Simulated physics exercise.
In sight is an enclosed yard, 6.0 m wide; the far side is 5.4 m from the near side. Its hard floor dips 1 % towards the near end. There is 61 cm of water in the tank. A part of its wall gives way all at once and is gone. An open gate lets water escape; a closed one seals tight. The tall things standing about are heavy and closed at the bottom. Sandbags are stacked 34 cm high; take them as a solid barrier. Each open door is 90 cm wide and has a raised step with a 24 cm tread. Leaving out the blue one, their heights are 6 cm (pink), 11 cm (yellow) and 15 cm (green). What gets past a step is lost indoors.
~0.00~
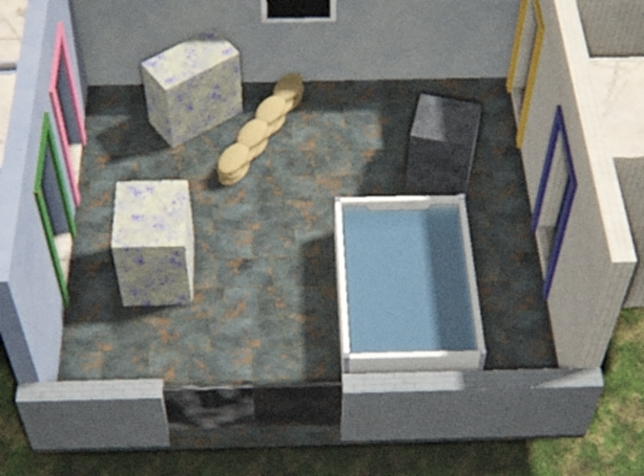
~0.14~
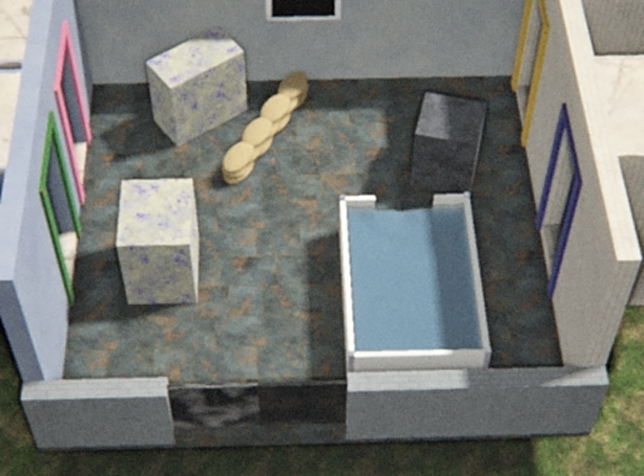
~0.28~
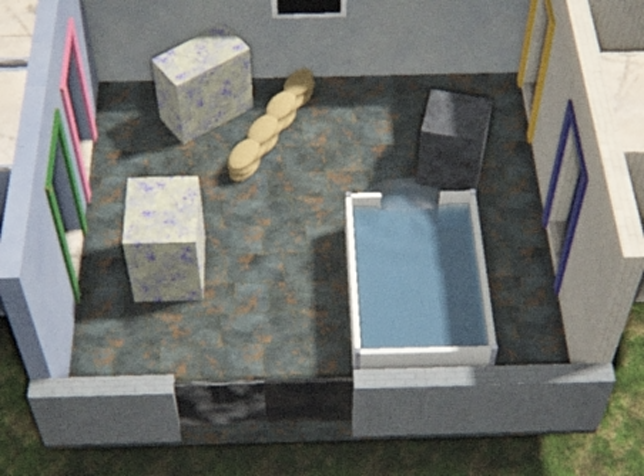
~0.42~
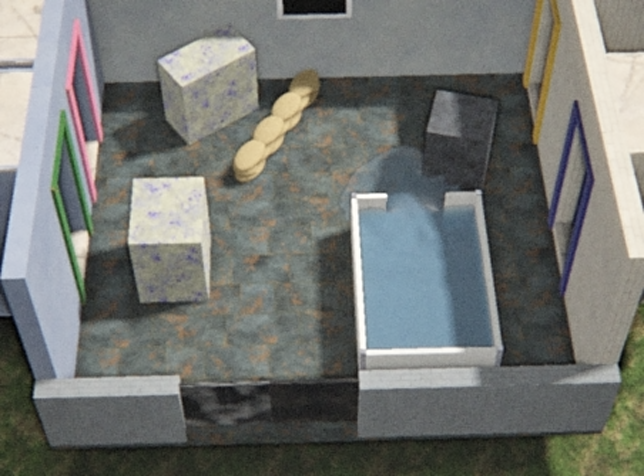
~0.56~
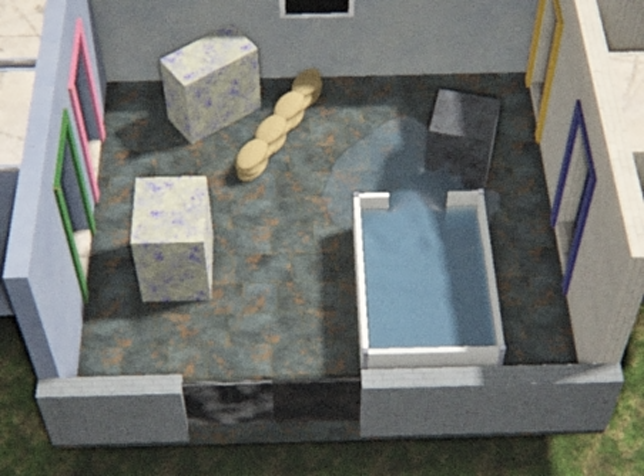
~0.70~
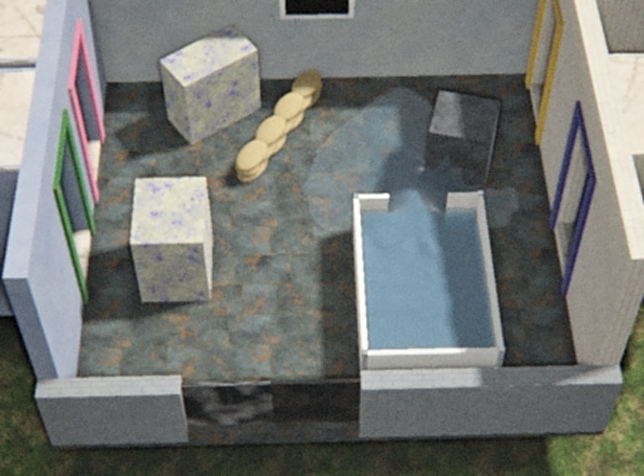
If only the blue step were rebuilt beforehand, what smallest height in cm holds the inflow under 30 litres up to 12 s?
Some 10 cm above the ground.
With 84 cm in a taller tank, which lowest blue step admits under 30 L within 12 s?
Some 14.5 cm.
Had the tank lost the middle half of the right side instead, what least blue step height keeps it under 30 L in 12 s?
Some 33 cm.
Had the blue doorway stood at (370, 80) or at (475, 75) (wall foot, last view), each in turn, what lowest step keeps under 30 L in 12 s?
Roughly 19 and 8.0 cm.
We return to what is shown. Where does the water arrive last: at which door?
It is the pink one.
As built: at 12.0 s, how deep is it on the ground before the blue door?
Roughly 12.5 cm deep.
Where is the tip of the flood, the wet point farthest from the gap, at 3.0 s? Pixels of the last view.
At about (209, 88).
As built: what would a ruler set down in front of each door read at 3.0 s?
Depths in cm: Pink 0, yellow 11, green 0, blue 12.
After 1.4 s water covers 25 % of the floor, deepest (40 cm) near (436, 192); 4 cm at the blue door, 0 litres in over its 16 cm step.
After 3.0 s water covers 40 % of the floor, deepest (26 cm) near (436, 192); 12 cm at the blue door, 0 litres in over its 16 cm step.
After 12.0 s water covers 90 % of the floor, deepest (15 cm) near (550, 404); 12 cm at the blue door, 0 litres in over its 16 cm step.
At the blue door as built, the water arrived by 1.4 s and peaked near 14 cm at 9.8 s.
With a step of 8 cm, 60 litres would have come in within the 12 s; with 11 cm, 18 litres. So under 30 litres takes about 10 cm.
